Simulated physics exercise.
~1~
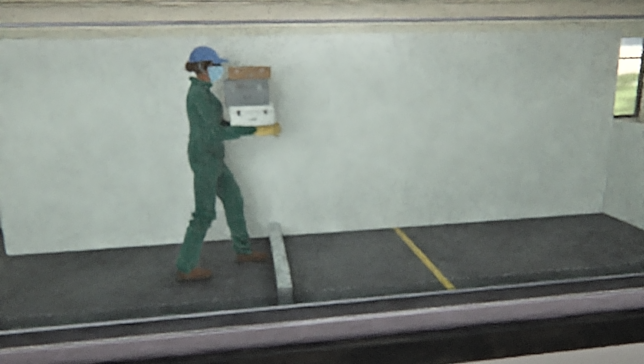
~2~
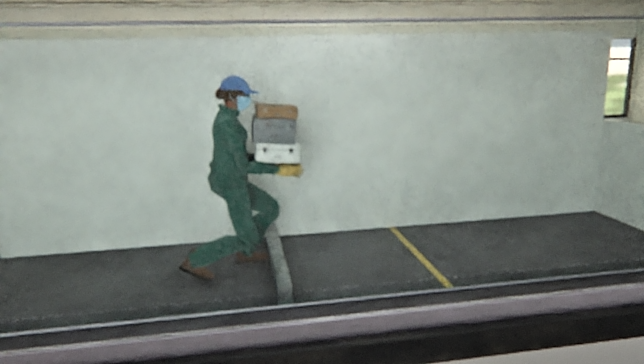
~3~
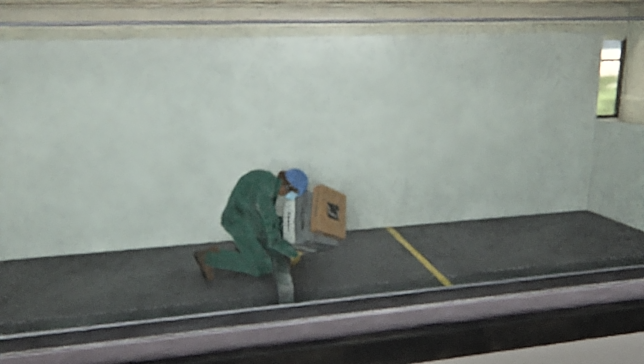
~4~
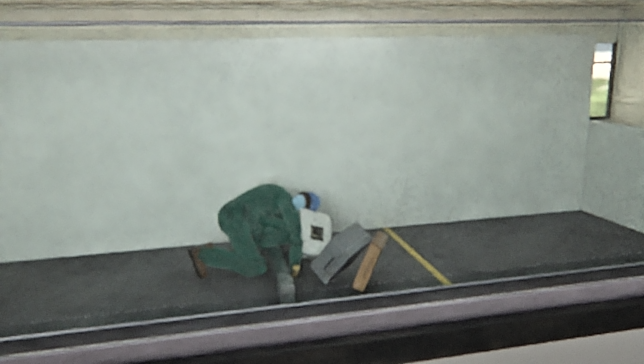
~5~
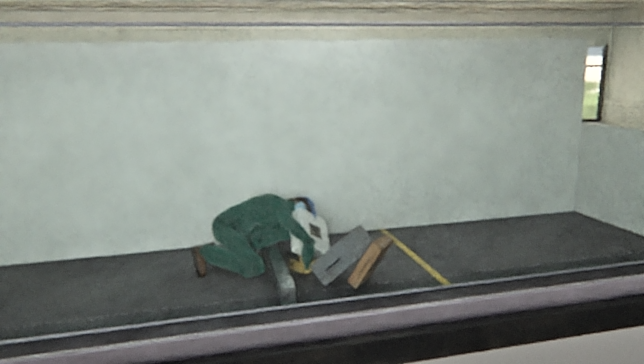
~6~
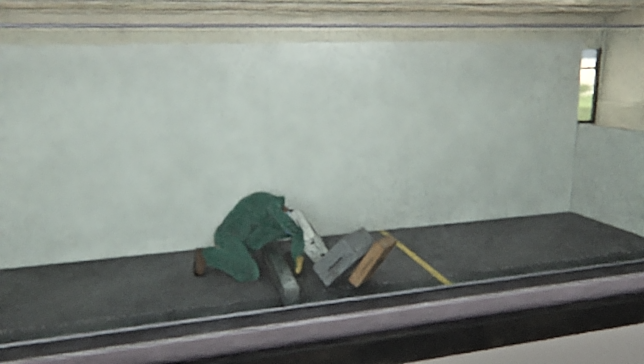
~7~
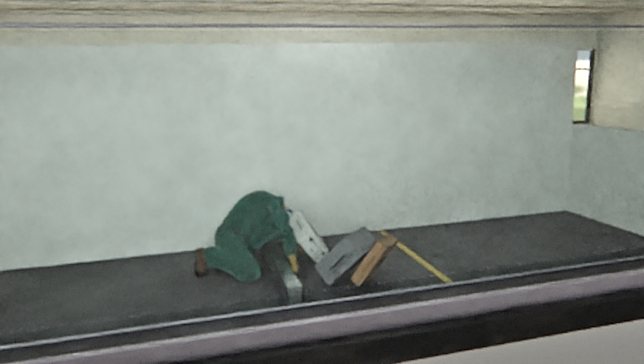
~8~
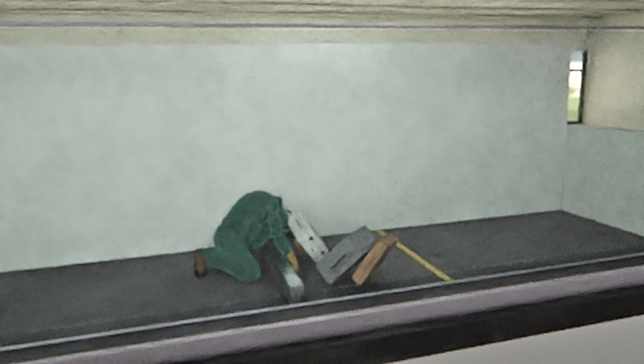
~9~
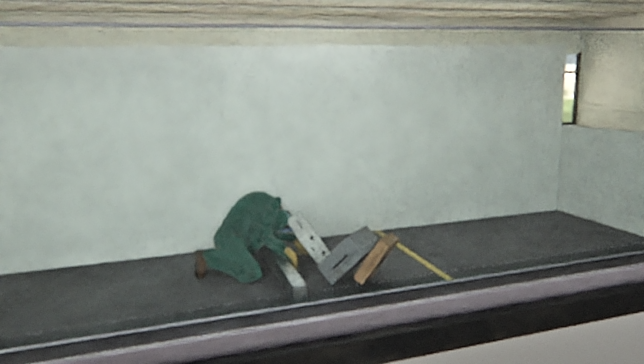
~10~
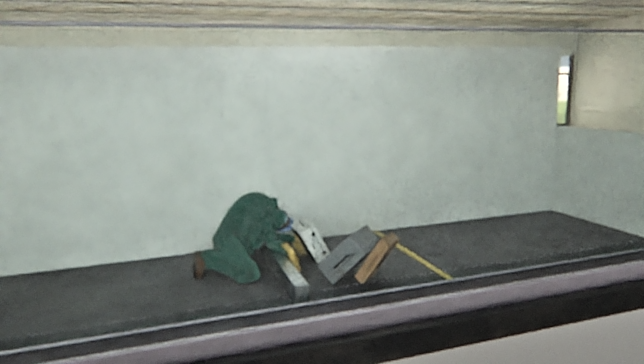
In a bare grey room, a person in green overalls and a blue cap carried three stacked boxes rightward, sank forward over a low rail and crumpled, spilling the load, and the grey and brown boxes came to rest tilted short of the yellow line.
